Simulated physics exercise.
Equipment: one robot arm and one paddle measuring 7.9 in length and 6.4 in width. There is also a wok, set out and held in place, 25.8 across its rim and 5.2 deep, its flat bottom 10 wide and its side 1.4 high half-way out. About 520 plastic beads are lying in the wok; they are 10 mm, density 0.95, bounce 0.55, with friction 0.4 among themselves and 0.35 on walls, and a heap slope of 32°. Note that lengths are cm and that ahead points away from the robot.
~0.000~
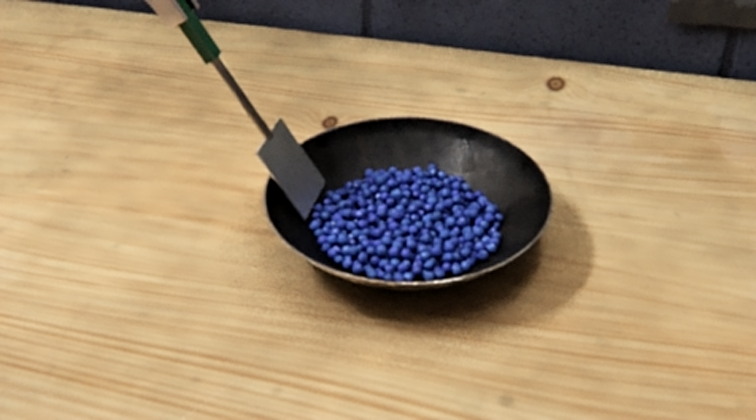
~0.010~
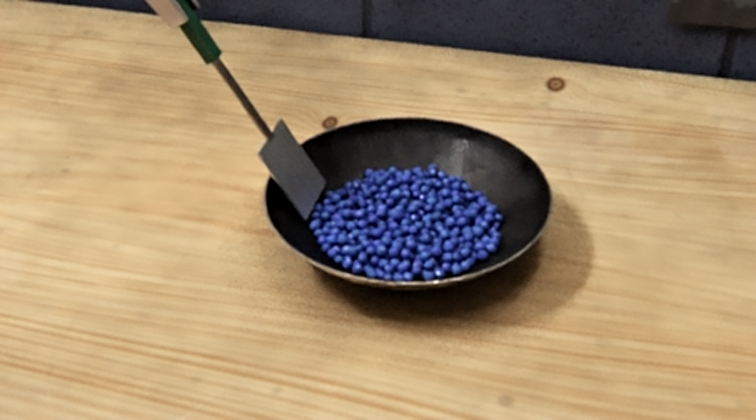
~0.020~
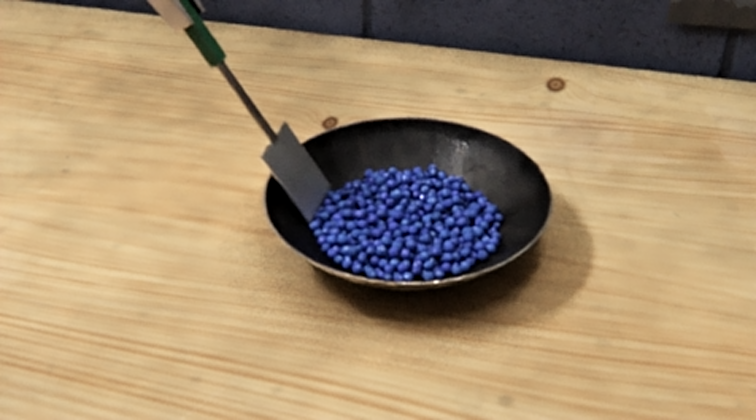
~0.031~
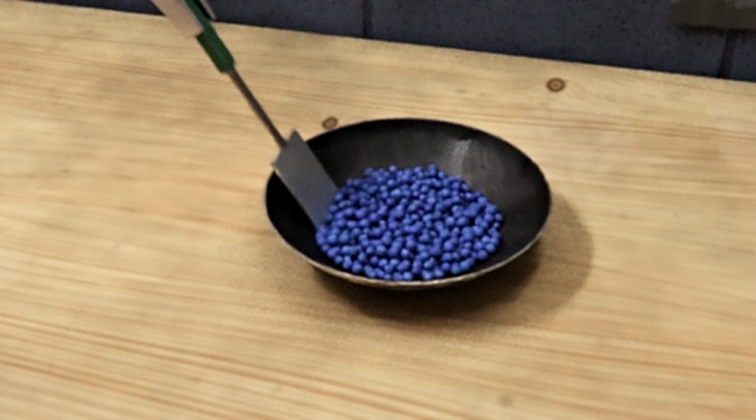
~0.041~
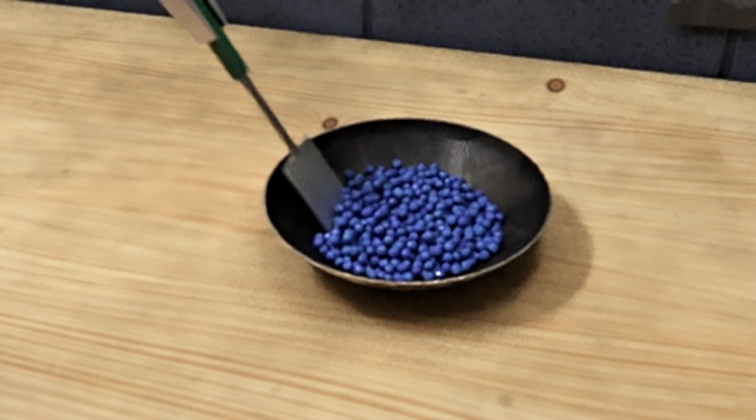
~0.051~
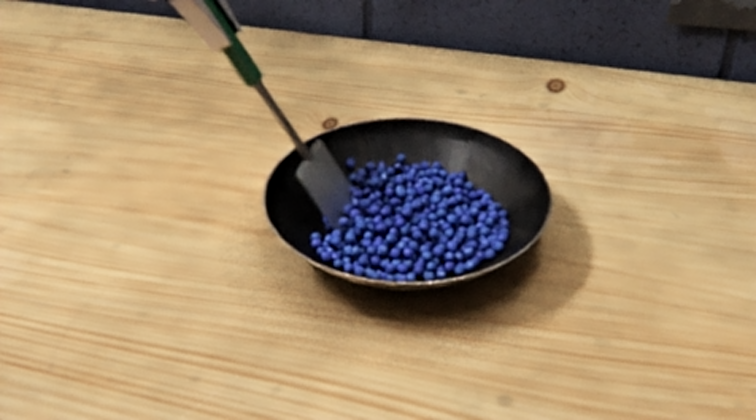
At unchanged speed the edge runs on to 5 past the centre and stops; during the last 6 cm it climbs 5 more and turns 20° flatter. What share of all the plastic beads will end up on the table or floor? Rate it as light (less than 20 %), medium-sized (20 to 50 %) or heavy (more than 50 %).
Rated light.
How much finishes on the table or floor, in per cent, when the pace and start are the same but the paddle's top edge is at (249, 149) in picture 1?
5 percent or thereabouts.
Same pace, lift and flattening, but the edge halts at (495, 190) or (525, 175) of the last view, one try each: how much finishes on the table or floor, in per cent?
Around 20 per cent for the first try and 35 per cent for the second.
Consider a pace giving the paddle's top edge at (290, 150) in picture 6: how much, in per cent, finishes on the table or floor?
Near 0 in a hundred.
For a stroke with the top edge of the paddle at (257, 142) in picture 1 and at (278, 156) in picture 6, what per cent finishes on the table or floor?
Near 0 in a hundred.
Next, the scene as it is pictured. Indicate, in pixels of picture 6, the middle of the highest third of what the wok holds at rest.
Roughly at (479, 227).
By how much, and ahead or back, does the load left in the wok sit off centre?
It rests close to 3.5 centimetres ahead of centre.
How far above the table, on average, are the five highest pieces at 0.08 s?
5 cm.
After 0.08 s, sloping 58°, highest piece 5 above the table; 515 in the wok.
After 0.10 s, sloping 51°, highest piece 7 above the table; 515 in the wok.
After 0.31 s, sloping 38°, highest piece 7 above the table; 477 in the wok, 26 on the table or floor, 12 on the blade or in flight.
After 1.36 s, sloping 38°, highest piece 5 above the table; 477 in the wok, 38 on the table or floor.
In the end, 477 in the wok, 38 on the table or floor. That is 7 % on the table or floor.
